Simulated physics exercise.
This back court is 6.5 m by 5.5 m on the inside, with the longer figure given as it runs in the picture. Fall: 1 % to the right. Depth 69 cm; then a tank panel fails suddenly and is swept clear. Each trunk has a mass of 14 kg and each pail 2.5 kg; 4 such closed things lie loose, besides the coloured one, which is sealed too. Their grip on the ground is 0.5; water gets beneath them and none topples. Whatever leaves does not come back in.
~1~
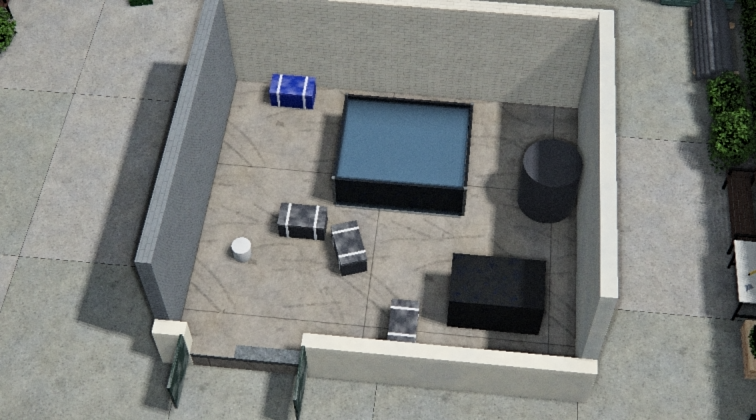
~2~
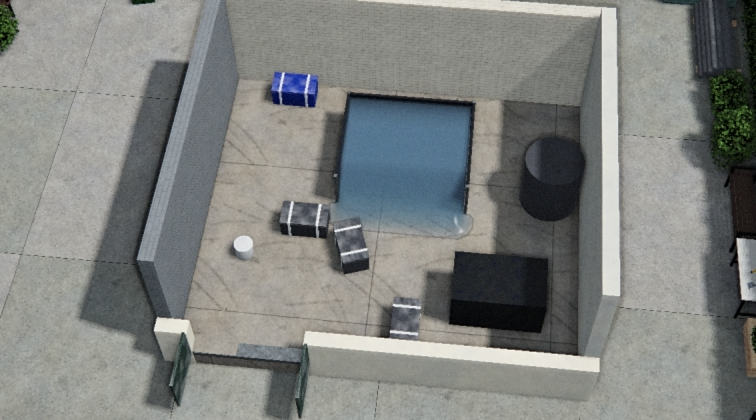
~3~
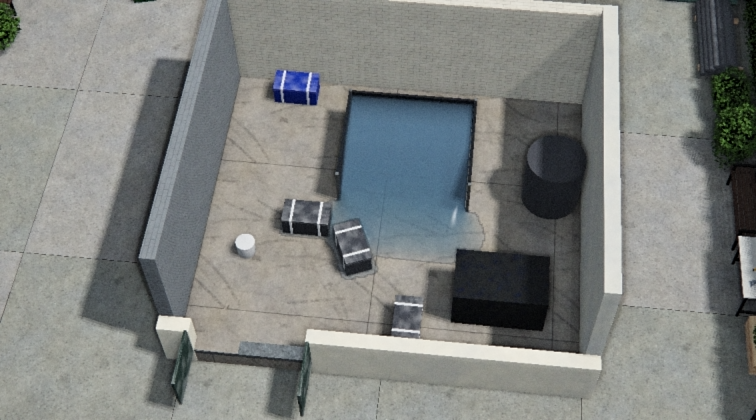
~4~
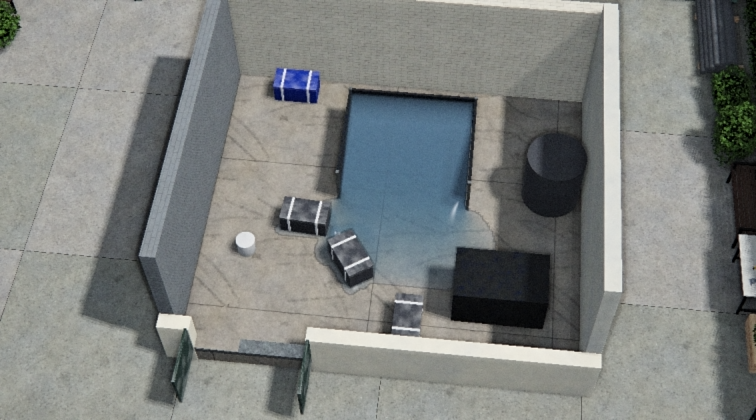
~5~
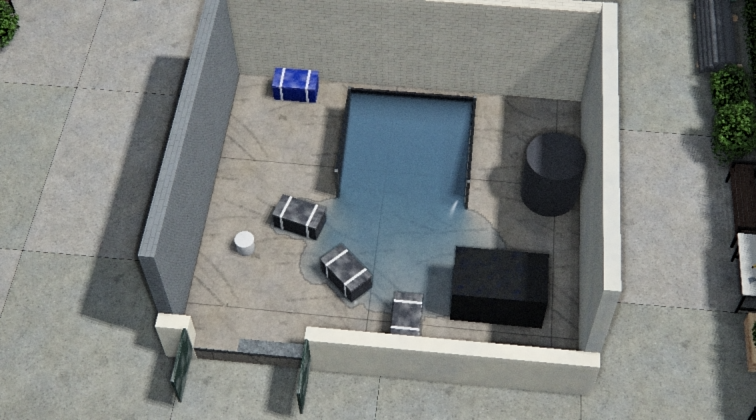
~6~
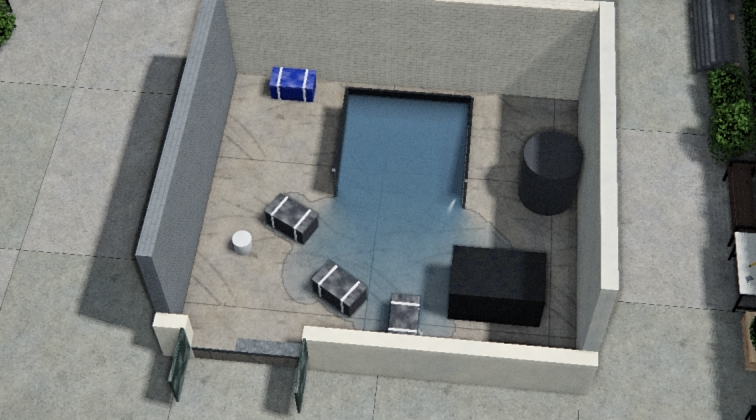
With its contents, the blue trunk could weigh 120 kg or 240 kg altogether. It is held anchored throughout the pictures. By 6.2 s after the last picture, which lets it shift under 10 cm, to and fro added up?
Doubling the load is unnecessary.
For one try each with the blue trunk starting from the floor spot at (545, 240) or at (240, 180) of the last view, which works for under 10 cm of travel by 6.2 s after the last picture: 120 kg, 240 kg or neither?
Order kept: Light pick works, light pick works.
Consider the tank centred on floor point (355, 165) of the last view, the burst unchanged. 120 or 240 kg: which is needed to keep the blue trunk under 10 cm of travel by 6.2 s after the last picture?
For that case: Lighter one suffices.
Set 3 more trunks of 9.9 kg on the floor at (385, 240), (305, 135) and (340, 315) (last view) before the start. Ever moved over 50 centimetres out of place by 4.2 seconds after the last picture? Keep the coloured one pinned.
Going through them in turn, the answers are too far, not too far and too far.
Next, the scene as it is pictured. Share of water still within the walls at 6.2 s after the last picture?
Somewhere near 80 percent, give or take.
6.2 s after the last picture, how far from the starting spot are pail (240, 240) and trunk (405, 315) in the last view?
Shift from start, in order: 300 cm; 140 cm.
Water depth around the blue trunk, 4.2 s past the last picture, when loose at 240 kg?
Around 0 cm.
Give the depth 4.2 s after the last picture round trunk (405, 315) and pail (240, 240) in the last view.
I'd put it at 10 cm and 3 cm respectively.
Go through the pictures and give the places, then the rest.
The first frame shows the blue trunk at (292, 85) rests on the ground; water covers 4.0 m2; 0 of 5 have shifted.
The second frame shows the blue trunk at (294, 83) rests on the ground; 5.3 m2 under water; 0 of 5 have shifted.
The third frame shows the blue trunk at (296, 81) rests on the ground; water covers 6.6 m2; 1 of 5 have shifted.
The fourth frame shows the blue trunk at (296, 79), on the bottom; water covers 8.2 m2; 1 of 5 have shifted.
The fifth frame shows the blue trunk at (295, 78) rests on the ground; 9.9 m2 under water; 2 of 5 have shifted.
The sixth frame shows the blue trunk at (292, 78) rests on the ground; 11.8 m2 under water; 3 of 5 have shifted.
Then, 0.6 s after the last picture the blue trunk would be 0 cm from its start with 120 kg and 0 cm from its start with 240 kg; 0 cm of water round it then.
Then, 2.3 s after the last picture the blue trunk would be 0 cm from its start with 120 kg and 0 cm from its start with 240 kg; 0 cm of water round it then.
Then, 4.2 s after the last picture the blue trunk would be 0 cm from its start with 120 kg and 0 cm from its start with 240 kg; 0 cm of water round it then.
Then, 6.2 s after the last picture the blue trunk would be 0 cm from its start with 120 kg and 0 cm from its start with 240 kg; 7 cm of water round it then.
